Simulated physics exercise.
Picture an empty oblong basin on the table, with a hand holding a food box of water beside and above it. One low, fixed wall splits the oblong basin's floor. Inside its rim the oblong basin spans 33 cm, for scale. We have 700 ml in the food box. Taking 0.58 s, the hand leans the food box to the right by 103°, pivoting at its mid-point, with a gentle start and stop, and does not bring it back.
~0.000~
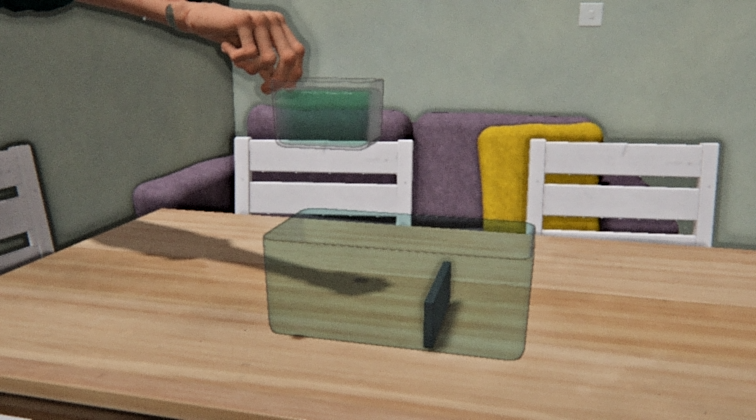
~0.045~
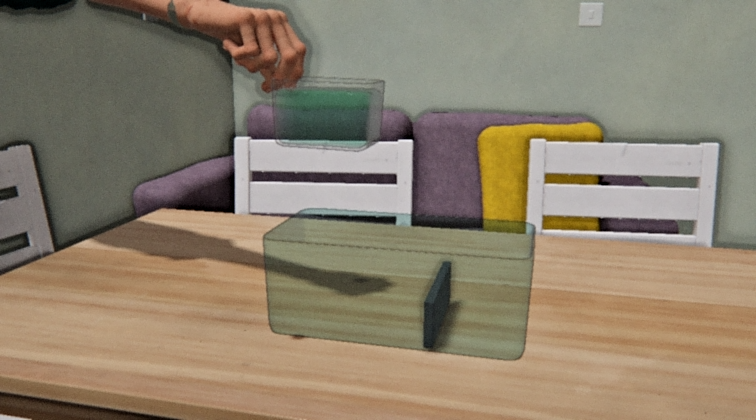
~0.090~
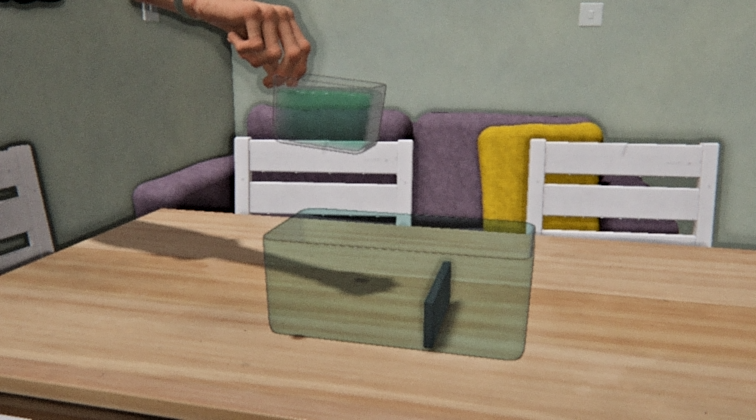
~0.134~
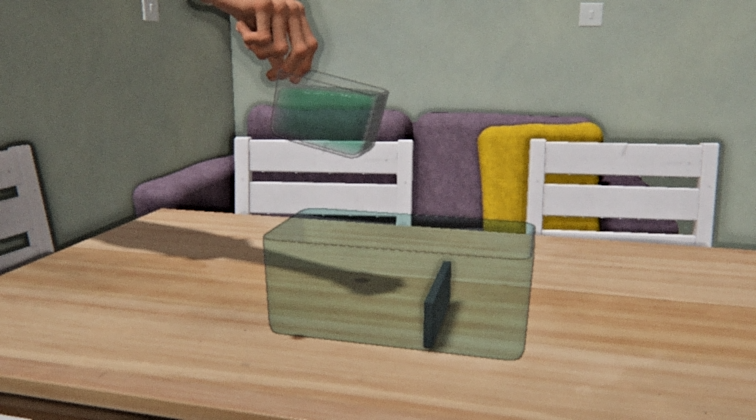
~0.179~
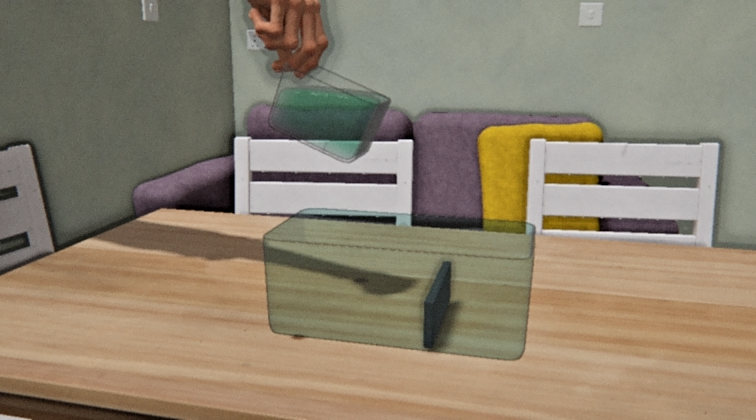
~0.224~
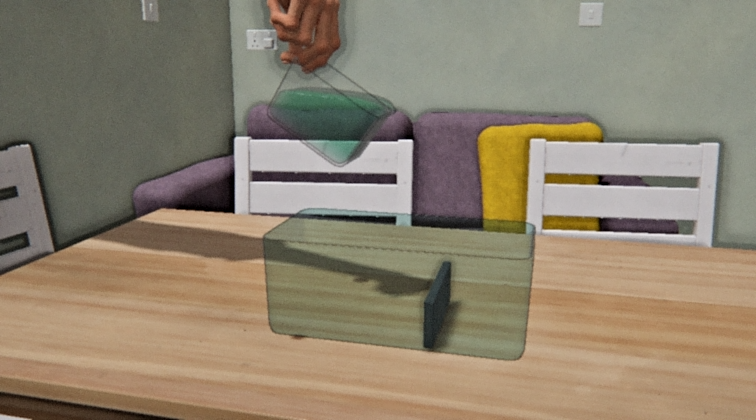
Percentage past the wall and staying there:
27 percent.
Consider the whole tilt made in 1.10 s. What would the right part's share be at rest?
In that case, some 50 percent.
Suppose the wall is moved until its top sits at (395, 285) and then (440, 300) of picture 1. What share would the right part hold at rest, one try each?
Roughly 95 per cent, then 35 per cent.
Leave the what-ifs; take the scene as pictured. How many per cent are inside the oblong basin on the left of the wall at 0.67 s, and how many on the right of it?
I'd say some 60 in a hundred on the left and 28 on the right.
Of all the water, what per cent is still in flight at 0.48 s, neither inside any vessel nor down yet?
I'd put it at about 44 percent.
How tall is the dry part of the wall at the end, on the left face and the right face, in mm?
The left comes to roughly 44 mm and the right to roughly 50 mm.
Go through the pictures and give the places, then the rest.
In the first picture, tilt 0°; pouring edge (377, 83); surface from (286, 89) to (377, 92); the oblong basin's rim runs from (284, 223) to (534, 242); the wall's top is at (439, 281).
In the second picture, tilt 2°; pouring edge (377, 84); surface from (287, 89) to (377, 92).
In the third picture, tilt 6°; pouring edge (379, 88); surface from (288, 88) to (378, 93).
In the fourth picture, tilt 13°; pouring edge (382, 95); surface from (290, 88) to (381, 95).
In the fifth picture, tilt 22°; pouring edge (384, 104); surface from (291, 90) to (385, 100); 1 per cent is over the edge.
In the sixth picture, tilt 33°; pouring edge (384, 116); surface from (285, 95) to (382, 106); 5 per cent is over the edge.
Then, 0.48 s in, the tilt is 96° and 29 per cent is still to pour, 15 is left of the wall and 12 right of it.
Then, 0.67 s in, the tilt is 103° and 6 per cent is still to pour, 59 is left of the wall and 27 right of it.
Then, 0.87 s in, the tilt is 103° and 1 per cent is still to pour, 67 is left of the wall and 27 right of it.
Then, 1.08 s in, the tilt is 103° and 0 per cent is still to pour, 72 is left of the wall and 27 right of it.
Finally, 72 per cent lies left of the wall, 27 right of it and 1 outside.
